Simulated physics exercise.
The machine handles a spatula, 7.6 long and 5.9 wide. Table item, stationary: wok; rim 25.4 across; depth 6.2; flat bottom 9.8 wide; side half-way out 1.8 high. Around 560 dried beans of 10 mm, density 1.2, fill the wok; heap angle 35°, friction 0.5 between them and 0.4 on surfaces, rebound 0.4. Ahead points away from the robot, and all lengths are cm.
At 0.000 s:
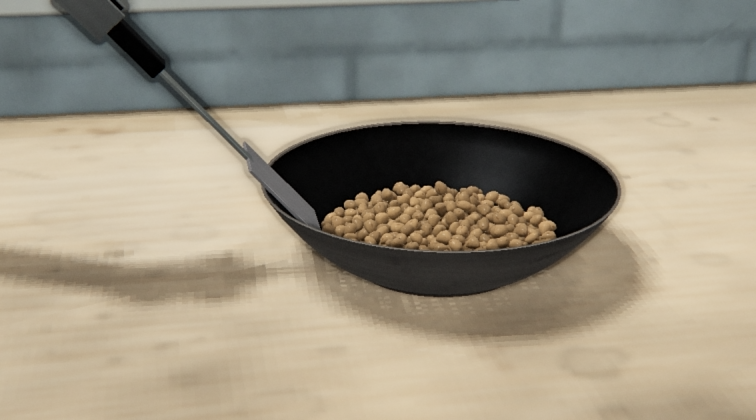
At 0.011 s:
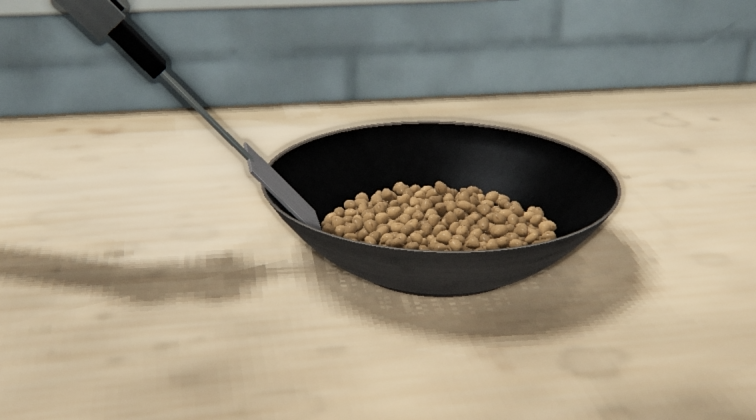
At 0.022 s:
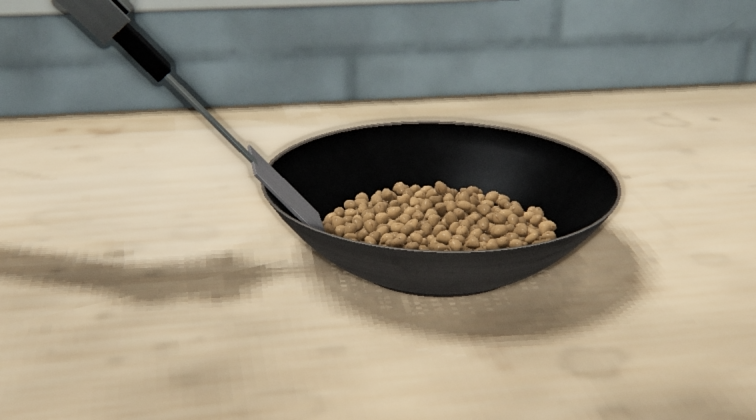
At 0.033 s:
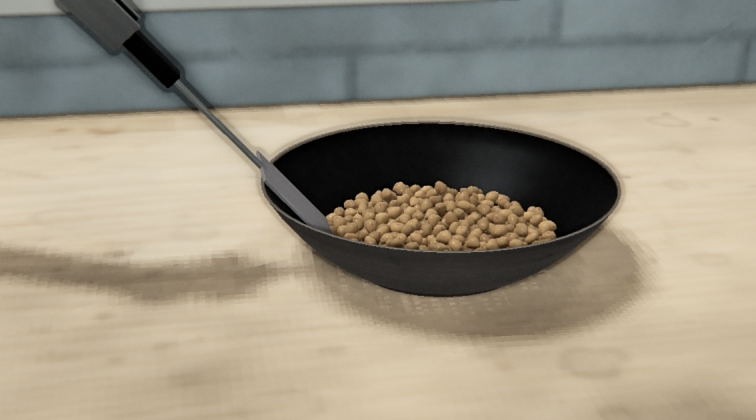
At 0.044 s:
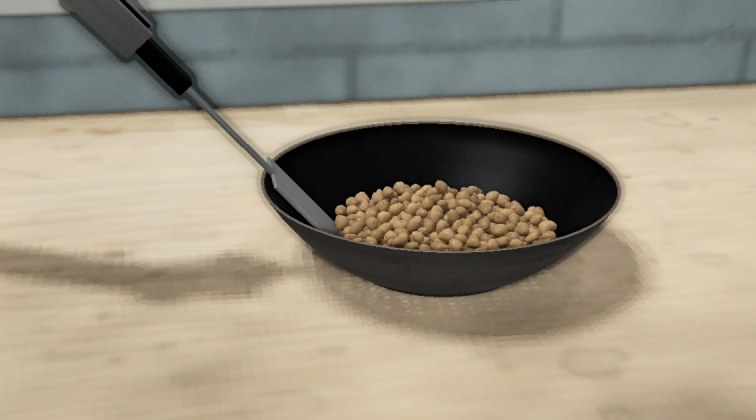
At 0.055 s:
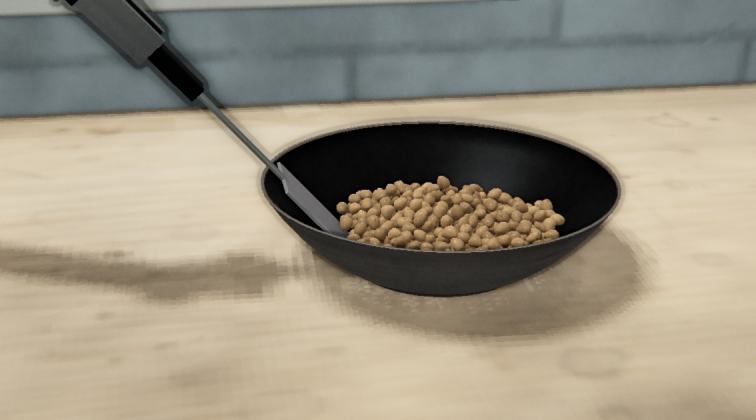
A black wok of light brown beans sat on a pale wooden counter while a machine-held spatula, barely moving at first, slid slightly down and right inside it, nudging the heap a little rightward.
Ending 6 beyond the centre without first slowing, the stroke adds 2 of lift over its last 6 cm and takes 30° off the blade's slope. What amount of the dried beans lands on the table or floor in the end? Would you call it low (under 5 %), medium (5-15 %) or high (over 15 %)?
I would call it low.
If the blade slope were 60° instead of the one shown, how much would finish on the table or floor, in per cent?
Then roughly 0 percent.
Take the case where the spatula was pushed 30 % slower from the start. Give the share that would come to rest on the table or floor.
The share on the table or floor would be about 0 percent.
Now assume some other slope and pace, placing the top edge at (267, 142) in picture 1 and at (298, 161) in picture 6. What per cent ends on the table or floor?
Off the vessel, on the table or floor: Some 0 percent.
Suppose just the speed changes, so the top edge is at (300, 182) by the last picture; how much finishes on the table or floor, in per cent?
Estimate: Close to 5 %.
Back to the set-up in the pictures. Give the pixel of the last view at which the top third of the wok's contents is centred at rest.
The centre sits at about (546, 192).
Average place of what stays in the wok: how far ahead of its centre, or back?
Ahead of centre, roughly 4.0 centimetres.
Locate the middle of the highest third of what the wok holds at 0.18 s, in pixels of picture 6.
It is centred close to (529, 201).
By 0.12 s, sloping 49°, highest piece 8 above the table; 563 in the wok.
By 0.18 s, sloping 37°, highest piece 9 above the table; 561 in the wok, 2 on the blade or in flight.
By 0.41 s, sloping 19°, highest piece 7 above the table; 549 in the wok, 14 on the table or floor.
By 1.46 s, sloping 19°, highest piece 7 above the table; 549 in the wok, 14 on the table or floor.
Final count, 549 in the wok, 14 on the table or floor. That is 2 % on the table or floor.
